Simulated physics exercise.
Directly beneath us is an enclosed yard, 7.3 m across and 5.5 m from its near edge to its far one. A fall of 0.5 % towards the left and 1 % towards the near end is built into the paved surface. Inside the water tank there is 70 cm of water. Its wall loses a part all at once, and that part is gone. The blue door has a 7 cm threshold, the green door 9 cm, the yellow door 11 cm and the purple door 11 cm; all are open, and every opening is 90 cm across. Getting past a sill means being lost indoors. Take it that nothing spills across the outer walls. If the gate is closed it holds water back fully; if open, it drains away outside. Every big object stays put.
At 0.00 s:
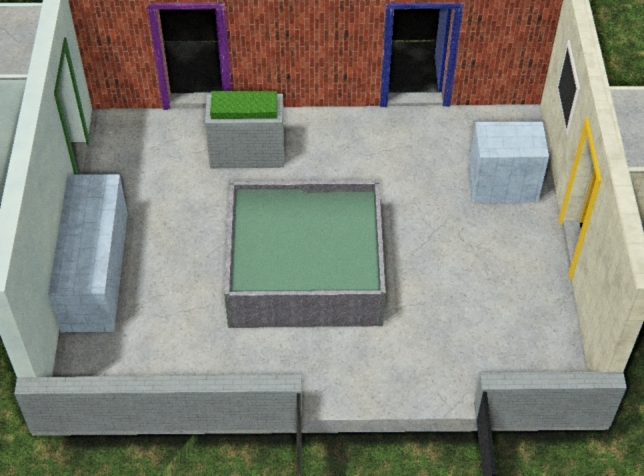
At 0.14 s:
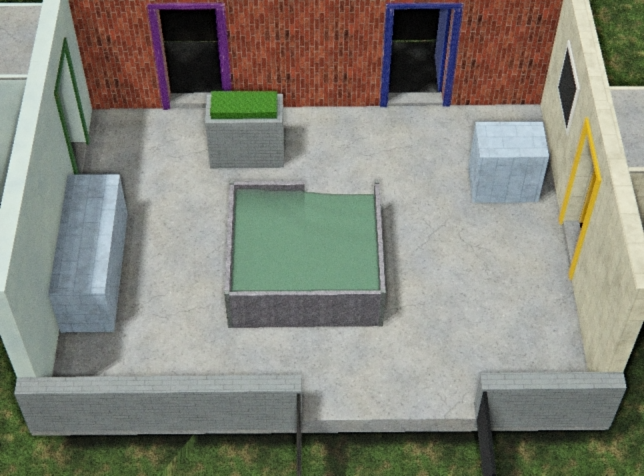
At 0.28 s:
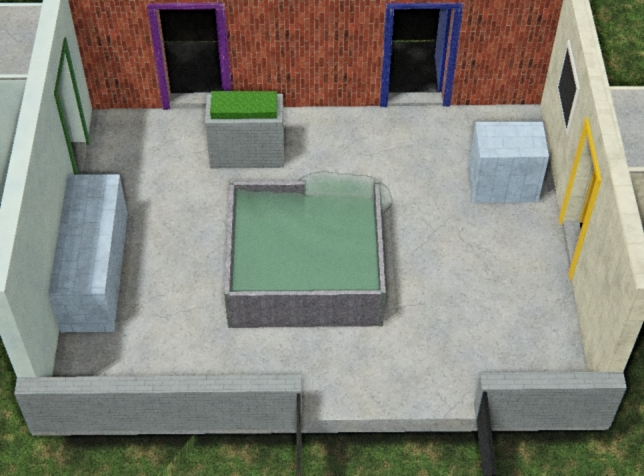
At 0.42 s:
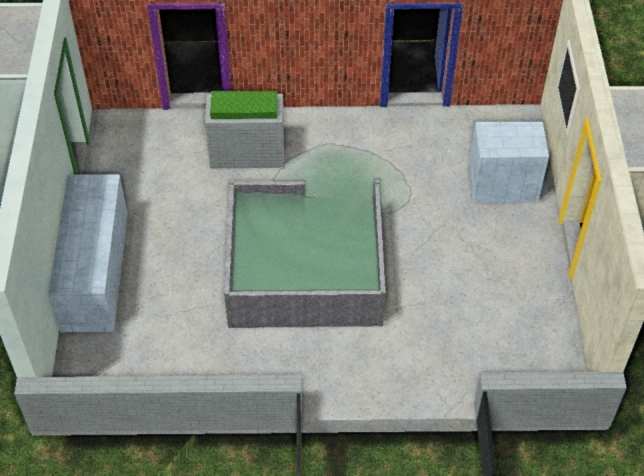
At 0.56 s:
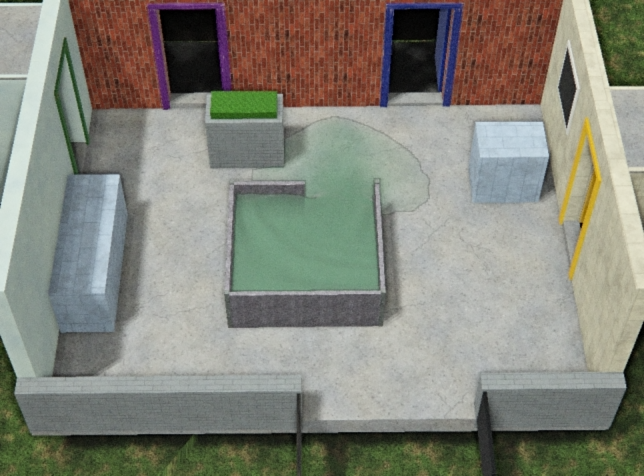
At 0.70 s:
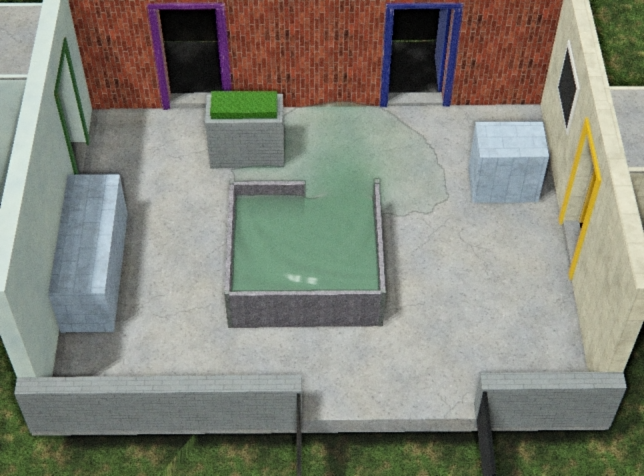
To begin with, a square tank of still green water sits in a walled yard with open doorways, pale blocks and a grass-topped planter. Part of the tank's far wall vanishes, and water pours through the gap, then fans out across the paving behind the tank, spreading toward the brick wall and rightward.
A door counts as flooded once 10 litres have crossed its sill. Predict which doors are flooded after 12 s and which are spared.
In order: At the blue door the amount will overshoot the limit. At the green door the amount will overshoot the limit. At the yellow door the amount will not overshoot the limit. At the purple door the amount will not overshoot the limit.
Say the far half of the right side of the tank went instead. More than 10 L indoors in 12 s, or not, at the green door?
Against that limit: Green short of it.
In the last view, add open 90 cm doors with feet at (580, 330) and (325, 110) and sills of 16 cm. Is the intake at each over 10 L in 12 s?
Door 1: Limit not reached; door 2: Limit broken.
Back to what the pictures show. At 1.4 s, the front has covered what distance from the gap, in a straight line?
That works out near 3.2 m.
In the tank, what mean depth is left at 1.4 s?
Mean depth: About 49 cm.
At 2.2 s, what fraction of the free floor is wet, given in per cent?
Close to 30 in a hundred parts are wet.
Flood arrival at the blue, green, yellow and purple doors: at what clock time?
Blue = 0.9 s, green = 2.4 s, yellow = 3.0 s, purple = 1.4 s.
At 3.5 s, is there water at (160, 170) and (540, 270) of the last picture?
I'd say drenched, then drenched.
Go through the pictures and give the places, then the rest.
The first frame shows still water, 70 cm deep, in the water tank at (305, 239).
In the second frame, the front is at a hidden place, 0.6 m from the gap on the water tank's far side; 0.3 m2 of floor is under water; 70 cm left at the back of the water tank.
In the third frame, water pours out on the water tank's far side and has run 0.9 m, to (304, 181); typically 11 cm deep outside, 70 cm at the water tank's back.
In the fourth frame, water pours out on the water tank's far side and has run 1.4 m, to (323, 149); typically 8 cm deep outside, 70 cm at the water tank's back.
In the fifth frame, the front is at (330, 121), 2.0 m from the gap on the water tank's far side; 3.4 m2 of floor is under water; 68 cm left at the back of the water tank.
In the sixth frame, water pours out on the water tank's far side and has run 2.4 m, to (374, 107); typically 6 cm deep outside, 62 cm at the water tank's back.
After 1.4 s water covers 20 % of the floor and is deepest (36 cm) near (348, 110); blue door 23 cm at the sill, 18 L in, green door not reached, yellow door not reached, purple door not reached.
After 2.2 s water covers 30 % of the floor and is deepest (42 cm) near (536, 108); blue door 23 cm at the sill, 93 L in, green door not reached, yellow door not reached, purple door 7 cm at the sill, 0 L in.
After 3.5 s water covers 40 % of the floor and is deepest (26 cm) near (539, 125); blue door 16 cm at the sill, 167 L in, green door 15 cm at the sill, 15 L in, yellow door 7 cm at the sill, 0 L in, purple door 7 cm at the sill, 0 L in.
After 7.0 s water covers 80 % of the floor and is deepest (17 cm) near (79, 208); blue door 10 cm at the sill, 247 L in, green door 12 cm at the sill, 46 L in, yellow door 4 cm at the sill, 0 L in, purple door 8 cm at the sill, 0 L in.
After 12.0 s water covers 95 % of the floor and is deepest (12 cm) near (49, 407); blue door 7 cm at the sill, 264 L in, green door 10 cm at the sill, 62 L in, yellow door 2 cm at the sill, 0 L in, purple door 5 cm at the sill, 0 L in.
